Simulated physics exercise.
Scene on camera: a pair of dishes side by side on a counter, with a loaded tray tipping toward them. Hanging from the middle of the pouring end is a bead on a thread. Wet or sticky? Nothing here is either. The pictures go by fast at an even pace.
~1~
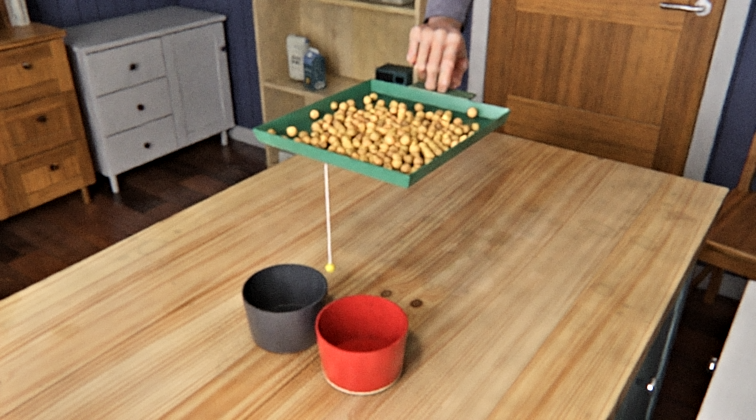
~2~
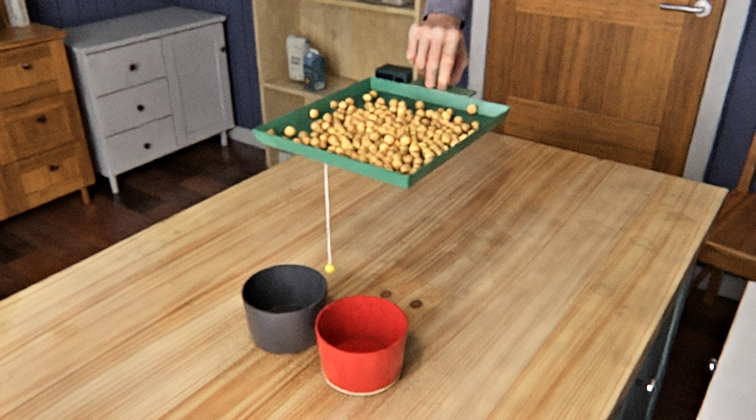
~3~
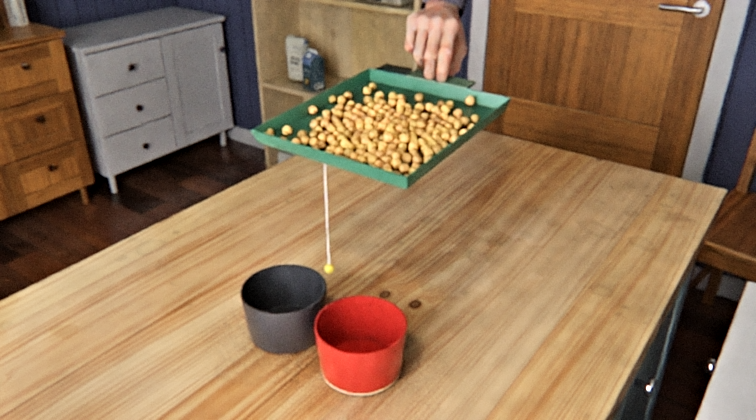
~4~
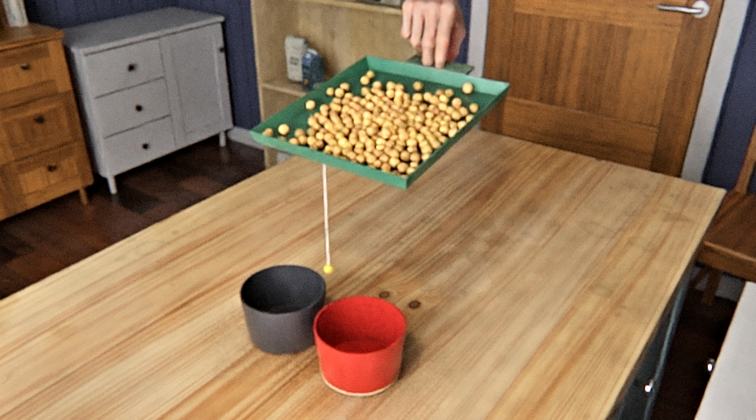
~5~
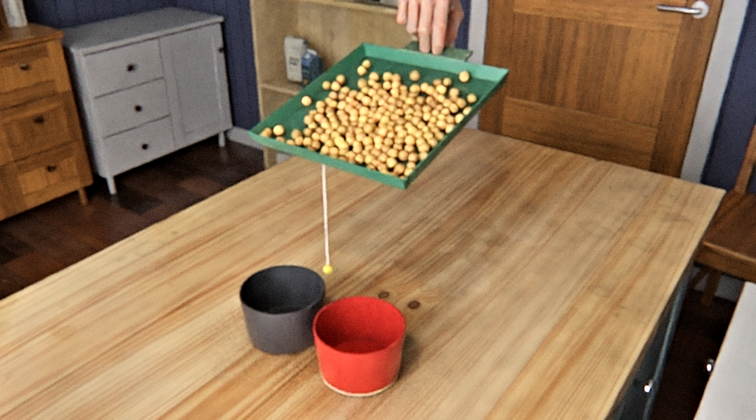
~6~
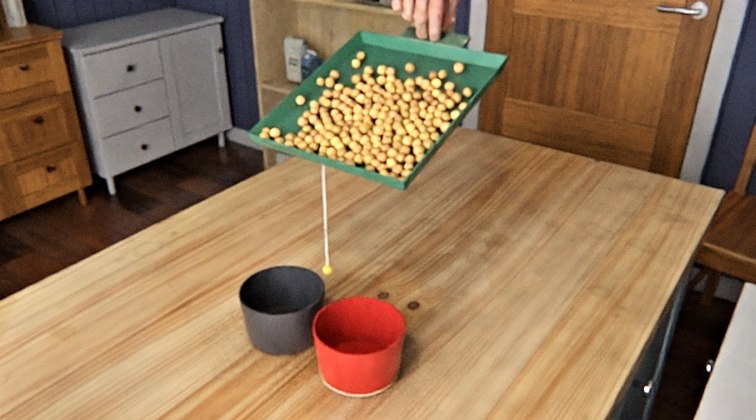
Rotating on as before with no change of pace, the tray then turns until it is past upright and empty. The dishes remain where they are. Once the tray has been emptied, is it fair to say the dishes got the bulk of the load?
Yes - most of the load is not lost.
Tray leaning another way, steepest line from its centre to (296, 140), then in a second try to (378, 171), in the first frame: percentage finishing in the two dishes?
In turn 20 and 60 in a hundred.
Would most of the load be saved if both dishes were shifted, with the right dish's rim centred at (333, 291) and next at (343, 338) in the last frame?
With the first shift the pair saves less than a half; with the second, beyond half.
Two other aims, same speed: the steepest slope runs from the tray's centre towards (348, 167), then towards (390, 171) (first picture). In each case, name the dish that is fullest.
Result, try one: Dish at right; try two: Dish at right.
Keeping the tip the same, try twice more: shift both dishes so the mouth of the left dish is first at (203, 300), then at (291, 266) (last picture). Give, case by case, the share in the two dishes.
First placement: Some 10 %; second placement: Some 0 %.
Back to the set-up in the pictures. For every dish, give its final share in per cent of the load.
The left dish gets close to 40 per cent and the right dish close to 30 per cent.
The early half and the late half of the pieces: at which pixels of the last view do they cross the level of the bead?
Roughly at (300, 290) first, and then at (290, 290).
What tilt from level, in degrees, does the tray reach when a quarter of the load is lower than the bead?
Approx. 75° from level.
Just after the last frame, tray tipped steeply; the larger part on the tray; just a few in the right dish; just a few in the left dish; just a few outside both; roughly a quarter in the air.
A moment on, tray tipped right over; just a few on the tray; roughly a quarter in the right dish; roughly a third in the left dish; roughly a quarter outside both; roughly a quarter in the air.
Further on, tray tipped past a quarter turn; roughly a third in the right dish; roughly a third in the left dish; roughly a quarter outside both.
When it is over, tray tipped past a quarter turn; roughly a third in the right dish; roughly a third in the left dish; roughly a quarter outside both.
